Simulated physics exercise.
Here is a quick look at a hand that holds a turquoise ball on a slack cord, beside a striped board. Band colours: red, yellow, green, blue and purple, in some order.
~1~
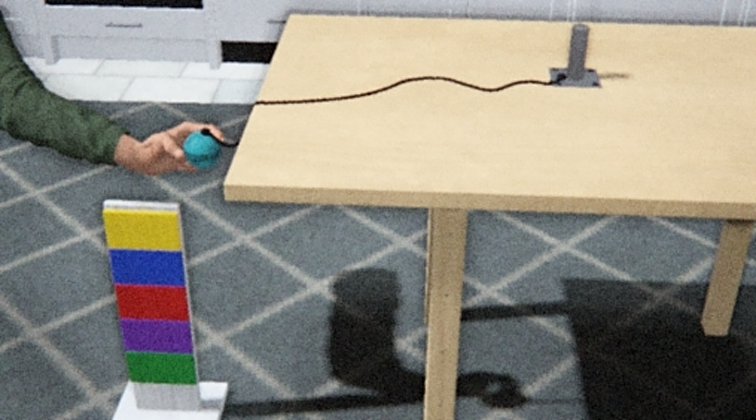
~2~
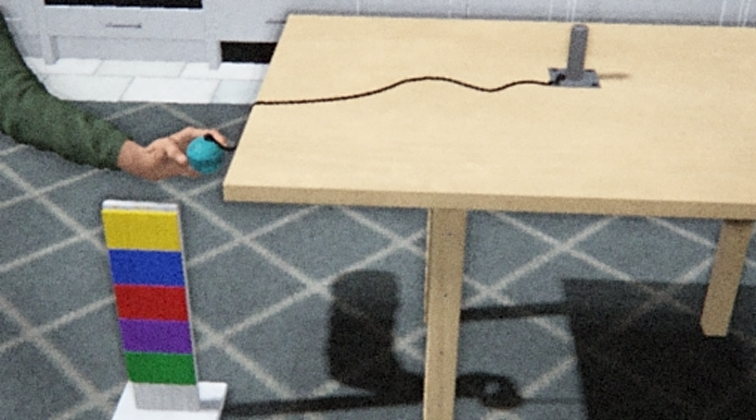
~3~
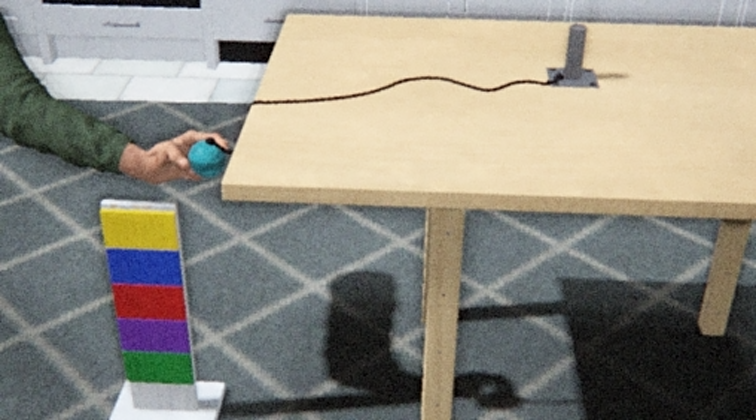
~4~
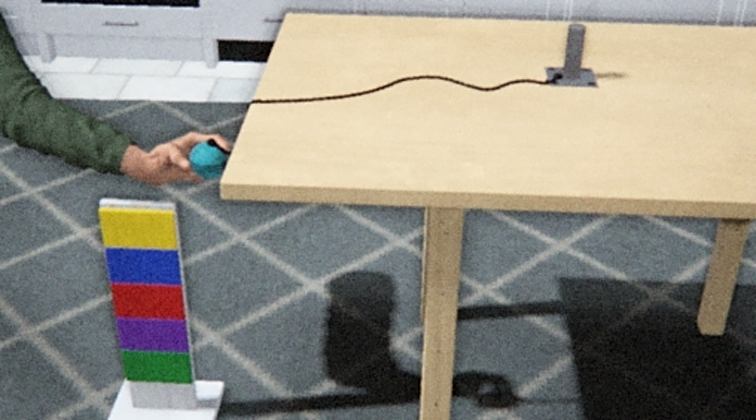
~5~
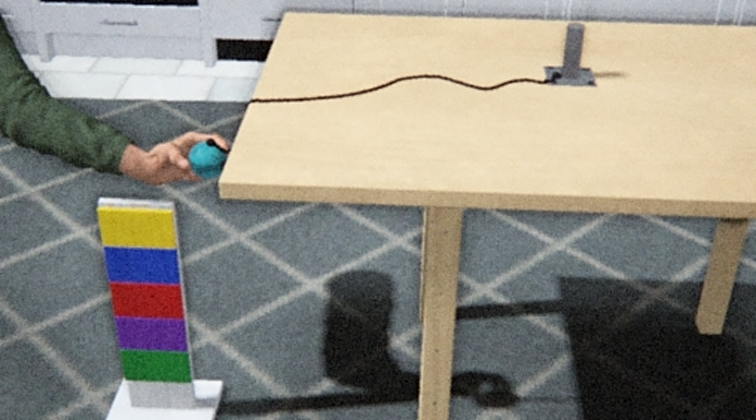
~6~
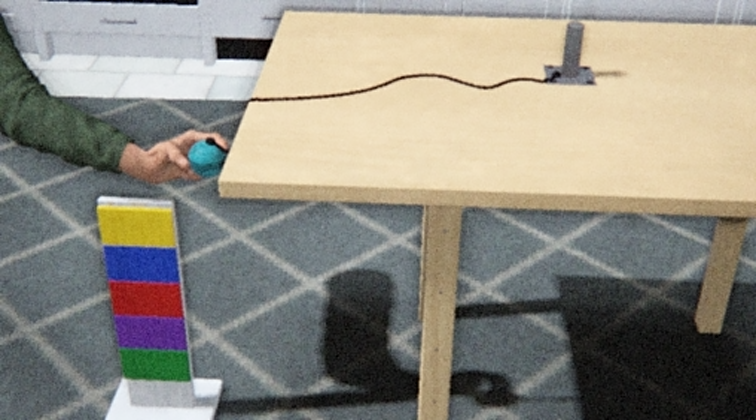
Beside a wooden table, a hand holding a turquoise ball on a slack cord shifts slightly, then stays nearly still above a striped board.
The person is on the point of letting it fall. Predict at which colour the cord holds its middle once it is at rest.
At yellow, I would say.
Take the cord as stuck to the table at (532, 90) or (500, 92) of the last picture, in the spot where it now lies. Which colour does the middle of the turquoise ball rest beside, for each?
Results, in sequence: Yellow / yellow.
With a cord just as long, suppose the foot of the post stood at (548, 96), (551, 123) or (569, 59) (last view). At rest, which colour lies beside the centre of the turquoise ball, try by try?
The first case gives blue, the second blue and the third yellow.
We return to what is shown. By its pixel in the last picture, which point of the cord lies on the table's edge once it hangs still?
The point at (298, 99).
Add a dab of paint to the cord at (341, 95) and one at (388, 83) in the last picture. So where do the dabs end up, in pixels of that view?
End positions: About (292, 87) and about (348, 85).
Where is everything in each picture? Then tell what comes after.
In the first frame, turquoise ball (203, 150); yellow (142, 232); blue (147, 269); red (152, 304); purple (157, 337); green (161, 369).
In the second frame, turquoise ball (206, 155); cord through (543, 84) (477, 89) (402, 83) (338, 99) (255, 110).
In the third frame, turquoise ball (207, 159).
In the fourth frame, turquoise ball (209, 160); cord through (540, 83) (474, 88) (399, 81) (335, 98) (252, 108).
In the fifth frame, turquoise ball (208, 160).
In the sixth frame, turquoise ball (207, 159); cord through (538, 81) (472, 86) (398, 79) (333, 96) (250, 106).
Soon after, ball near (297, 214); level with yellow.
After that, ball near (257, 230); level with yellow.
In the end, ball near (261, 230); level with yellow. Its middle rests at the yellow band.
